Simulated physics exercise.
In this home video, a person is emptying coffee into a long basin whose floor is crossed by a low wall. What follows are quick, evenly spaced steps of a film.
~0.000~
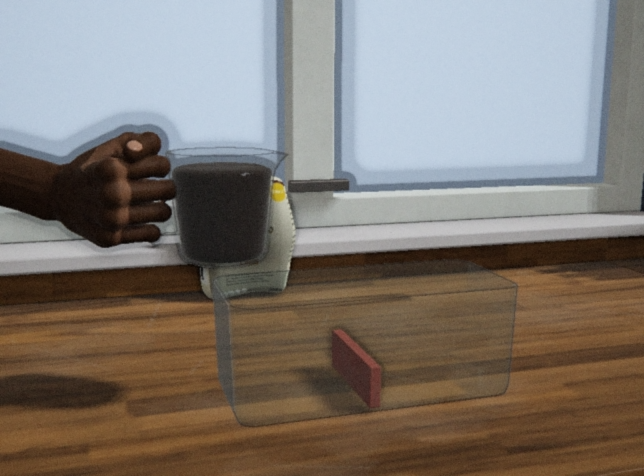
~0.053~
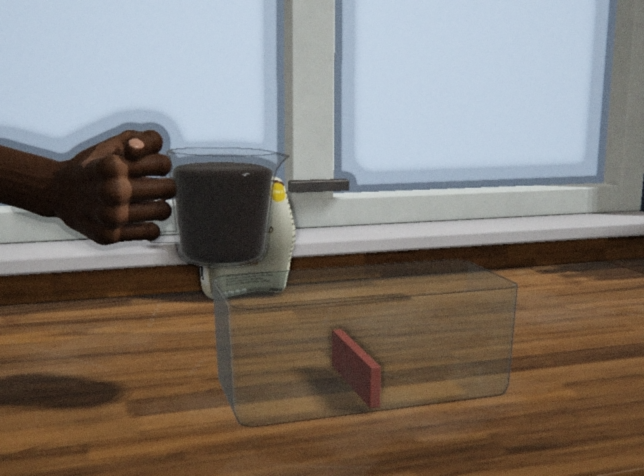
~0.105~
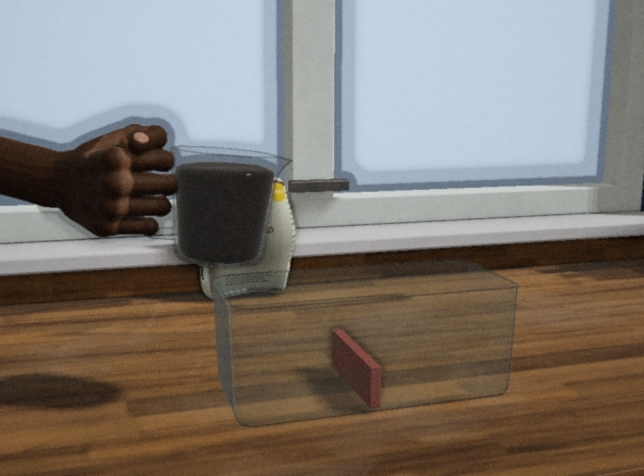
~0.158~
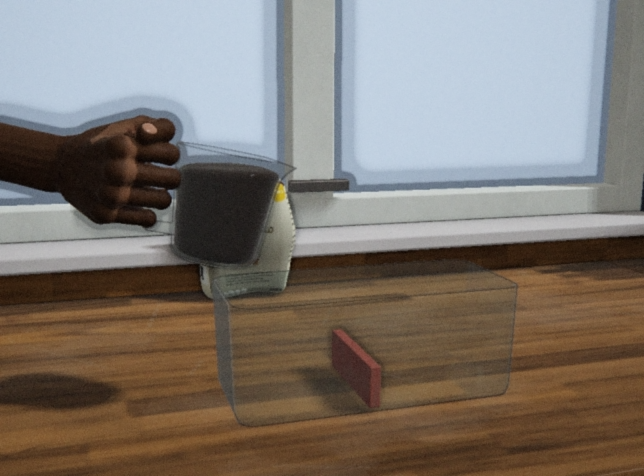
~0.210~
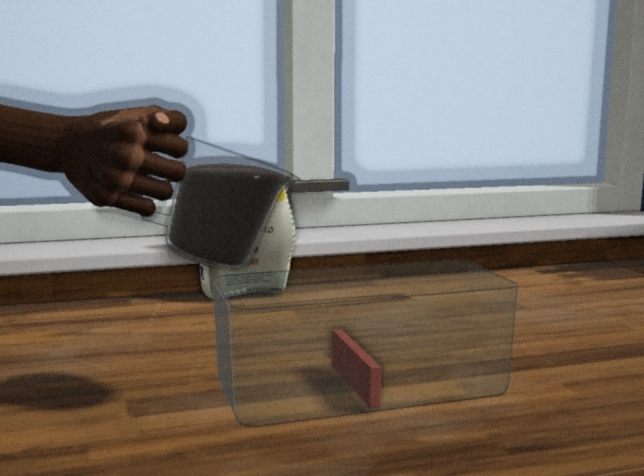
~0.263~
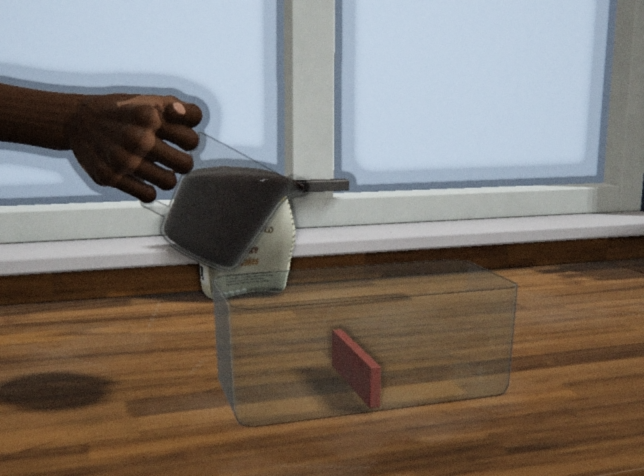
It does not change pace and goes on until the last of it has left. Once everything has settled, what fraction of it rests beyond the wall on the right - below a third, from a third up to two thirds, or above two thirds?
The fraction on the right is below a third.
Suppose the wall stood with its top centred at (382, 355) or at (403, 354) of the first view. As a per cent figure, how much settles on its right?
Try one about 5 %, try two about 10 %.
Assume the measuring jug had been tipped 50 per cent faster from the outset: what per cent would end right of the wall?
Close to 10 out of every hundred.
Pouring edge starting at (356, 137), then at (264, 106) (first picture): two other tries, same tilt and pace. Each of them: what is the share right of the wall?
95 % and 5 %.
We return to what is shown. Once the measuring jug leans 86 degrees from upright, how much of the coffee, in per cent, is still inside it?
Looks like roughly 55 percent is still held.
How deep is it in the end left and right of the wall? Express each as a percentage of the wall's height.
Left 60 %, right 10 %.
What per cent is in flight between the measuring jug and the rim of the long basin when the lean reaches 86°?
Near 20 parts in a hundred.
A moment on, the measuring jug is tipped on its side and 56 per cent is still to pour, 19 is left of the wall and 7 right of it.
Next, the measuring jug is tipped on its side and 14 per cent is still to pour, 68 is left of the wall and 10 right of it.
Then the measuring jug is tipped on its side and 2 per cent is still to pour, 84 is left of the wall and 11 right of it.
Later the measuring jug is tipped on its side and 0 per cent is still to pour, 87 is left of the wall and 12 right of it.
Finally, 87 per cent lies left of the wall, 12 right of it and 1 outside.
